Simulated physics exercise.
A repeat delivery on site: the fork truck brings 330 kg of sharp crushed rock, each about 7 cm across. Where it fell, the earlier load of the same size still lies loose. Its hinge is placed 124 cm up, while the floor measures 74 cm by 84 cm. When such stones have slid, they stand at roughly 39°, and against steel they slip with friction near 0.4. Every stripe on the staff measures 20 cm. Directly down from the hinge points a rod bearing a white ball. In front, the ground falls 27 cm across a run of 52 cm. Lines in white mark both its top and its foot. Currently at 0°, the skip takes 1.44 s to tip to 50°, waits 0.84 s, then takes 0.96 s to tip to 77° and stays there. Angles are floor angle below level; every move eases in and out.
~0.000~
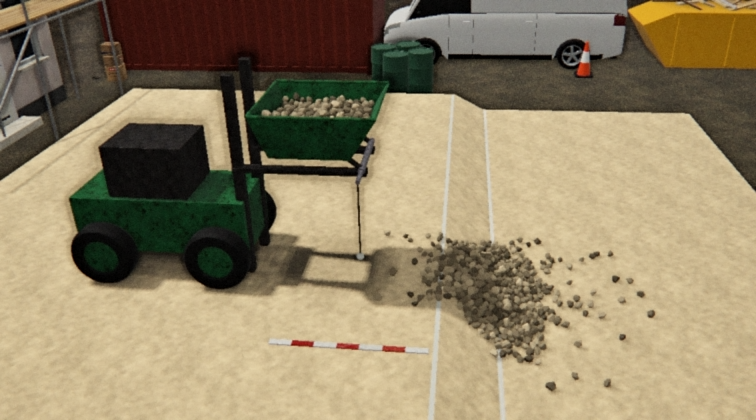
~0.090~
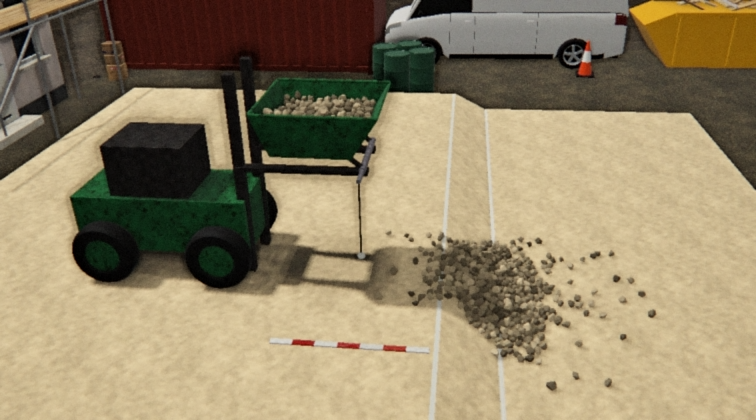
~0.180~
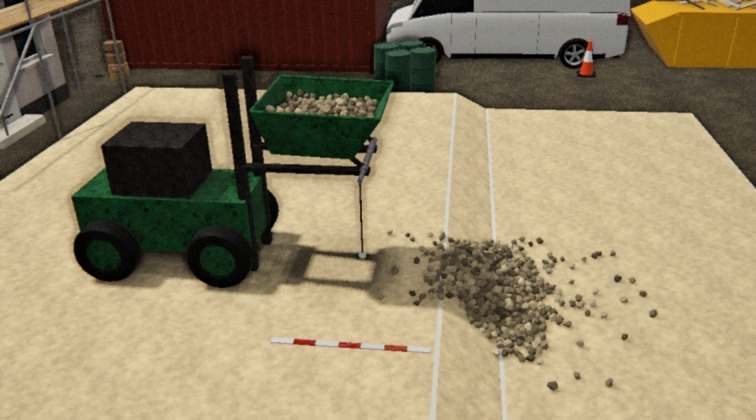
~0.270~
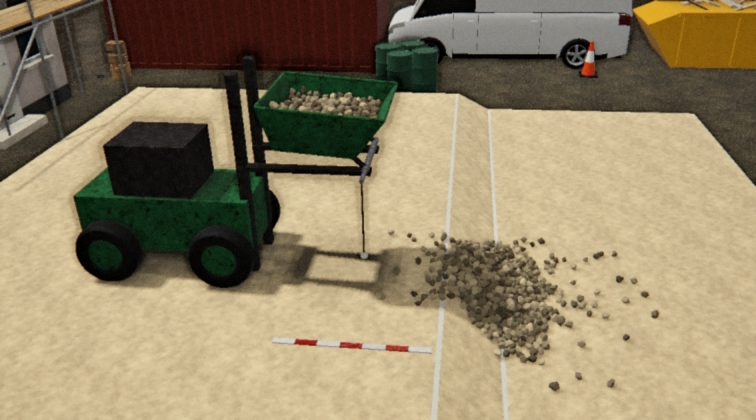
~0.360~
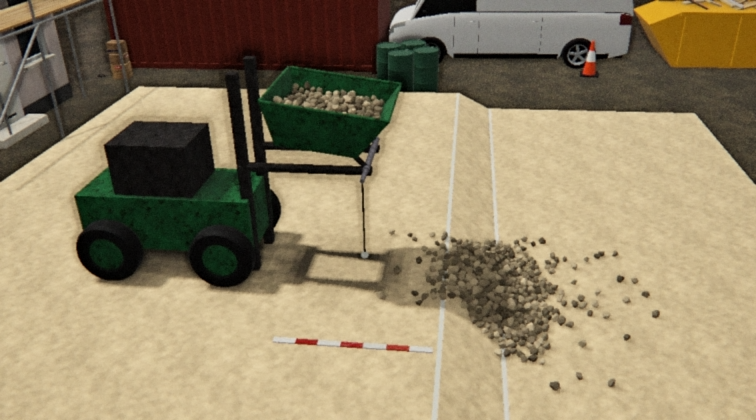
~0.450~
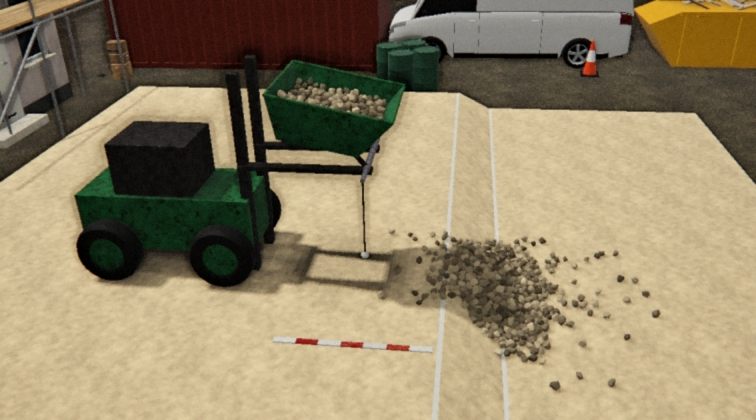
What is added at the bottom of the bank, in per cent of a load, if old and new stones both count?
I would say 35 in every hundred.
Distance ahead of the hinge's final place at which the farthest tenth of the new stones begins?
Around 160 cm ahead of it.
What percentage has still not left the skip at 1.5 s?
Reading: Near 100 % of the load.
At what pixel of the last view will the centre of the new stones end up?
In the last view, about pixel (479, 271).
After 1.1 s the floor is at 42°; in per cent of one load, 100 in the skip, 52 on the top or the slope, 48 at the foot of the bank; the foremost stones are at (628, 287).
After 1.5 s the floor is at 50°; in per cent of one load, 100 in the skip, 52 on the top or the slope, 48 at the foot of the bank; the foremost stones are at (628, 287).
After 3.7 s the floor is at 77°; in per cent of one load, 62 in the skip, 90 on the top or the slope, 49 at the foot of the bank; the foremost stones are at (628, 287).
After 6.3 s the floor is at 77°; in per cent of one load, 8 in the skip, 110 on the top or the slope, 82 at the foot of the bank; the foremost stones are at (625, 279). Net gain at the foot of the bank, 35.
